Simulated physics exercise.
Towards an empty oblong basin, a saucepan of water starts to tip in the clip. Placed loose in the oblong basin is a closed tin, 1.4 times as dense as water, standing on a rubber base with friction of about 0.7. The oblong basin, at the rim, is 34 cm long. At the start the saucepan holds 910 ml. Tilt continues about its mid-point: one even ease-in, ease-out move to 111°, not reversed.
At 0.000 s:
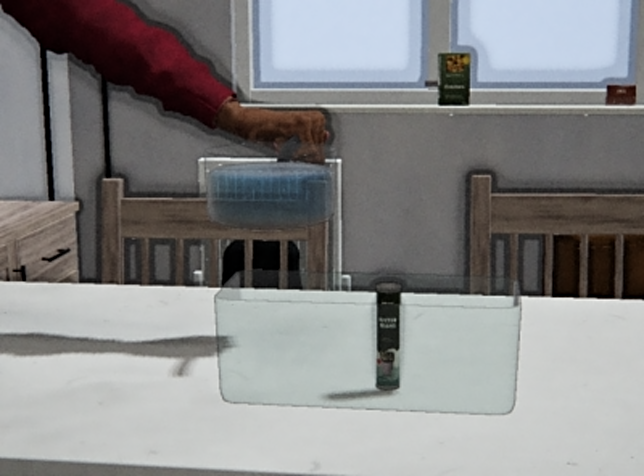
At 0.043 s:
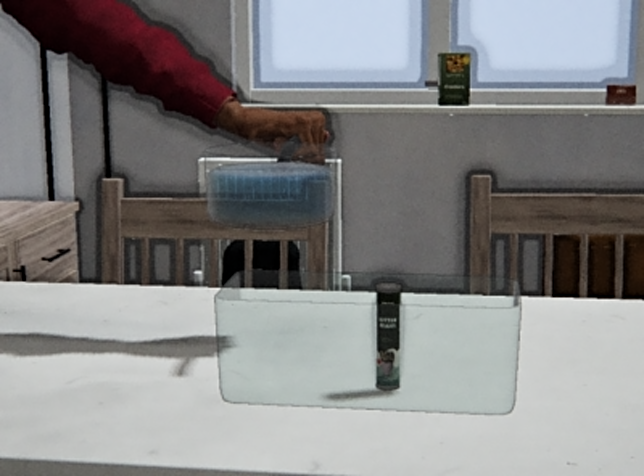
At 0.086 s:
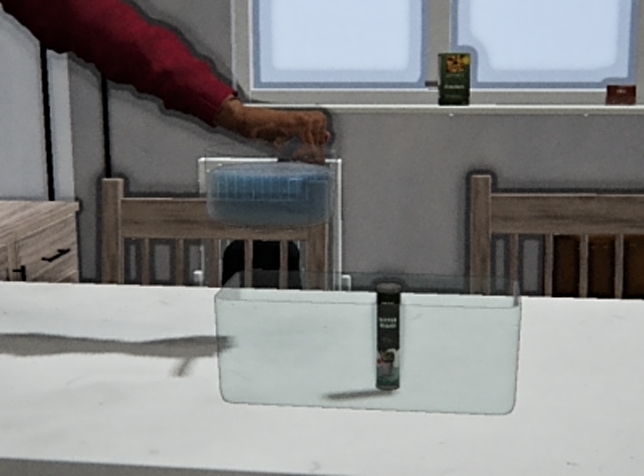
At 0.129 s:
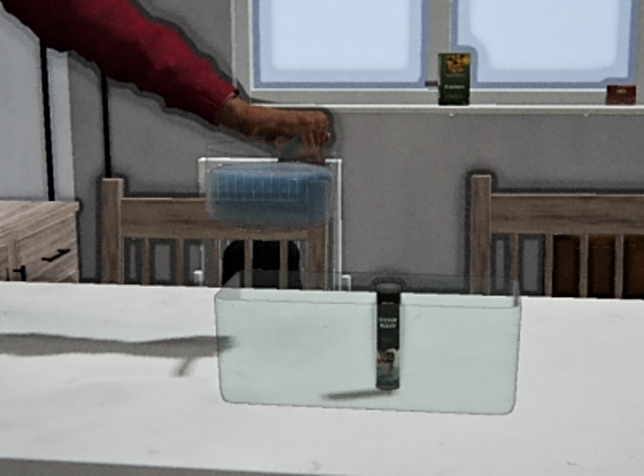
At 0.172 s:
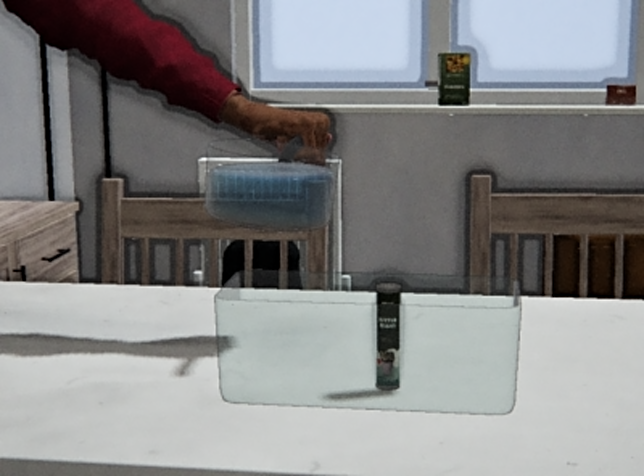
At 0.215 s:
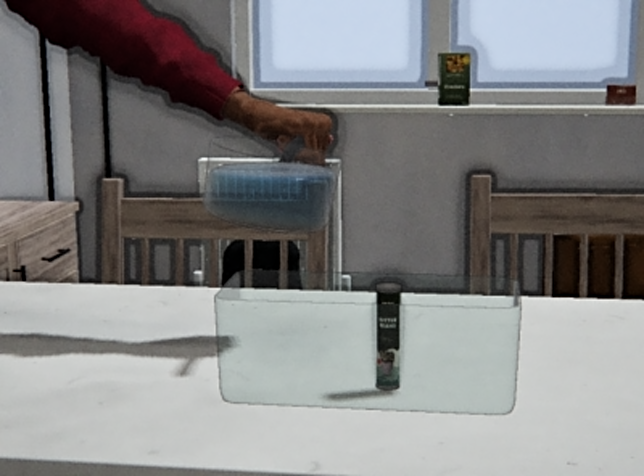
To begin with, a hand at the end of a red sleeve is above a level, see-through saucepan of bluish water, behind a clear oblong basin with a dark, closed tin inside. The saucepan then leans slightly to the right, while the basin and tin stay still.
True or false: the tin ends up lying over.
False.
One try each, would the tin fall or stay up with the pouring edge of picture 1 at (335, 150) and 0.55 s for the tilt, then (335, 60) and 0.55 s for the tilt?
Trial 1 - tin tips; trial 2 - tin tips.
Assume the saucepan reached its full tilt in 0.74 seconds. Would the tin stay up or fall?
Result: Tin upright.
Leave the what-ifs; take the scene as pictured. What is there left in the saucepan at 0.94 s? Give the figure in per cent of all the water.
Near 10 in a hundred.
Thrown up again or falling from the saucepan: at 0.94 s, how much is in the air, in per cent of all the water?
About 8 % of the total.
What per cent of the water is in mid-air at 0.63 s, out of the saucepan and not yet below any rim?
I'd put it at about 28 percent.
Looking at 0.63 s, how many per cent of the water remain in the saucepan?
64 %.
Then, 0.63 s in, the tilt is 68° and 63 per cent is still to pour; the tin stands where it began.
Then, 0.94 s in, the tilt is 105° and 10 per cent is still to pour; the tin stands where it began.
Then, 1.25 s in, the tilt is 111° and 0 per cent is still to pour; the tin stands where it began.
Then, 1.60 s in, the tilt is 111° and 0 per cent is still to pour; the tin stands where it began.
Finally, the tin stands where it began.
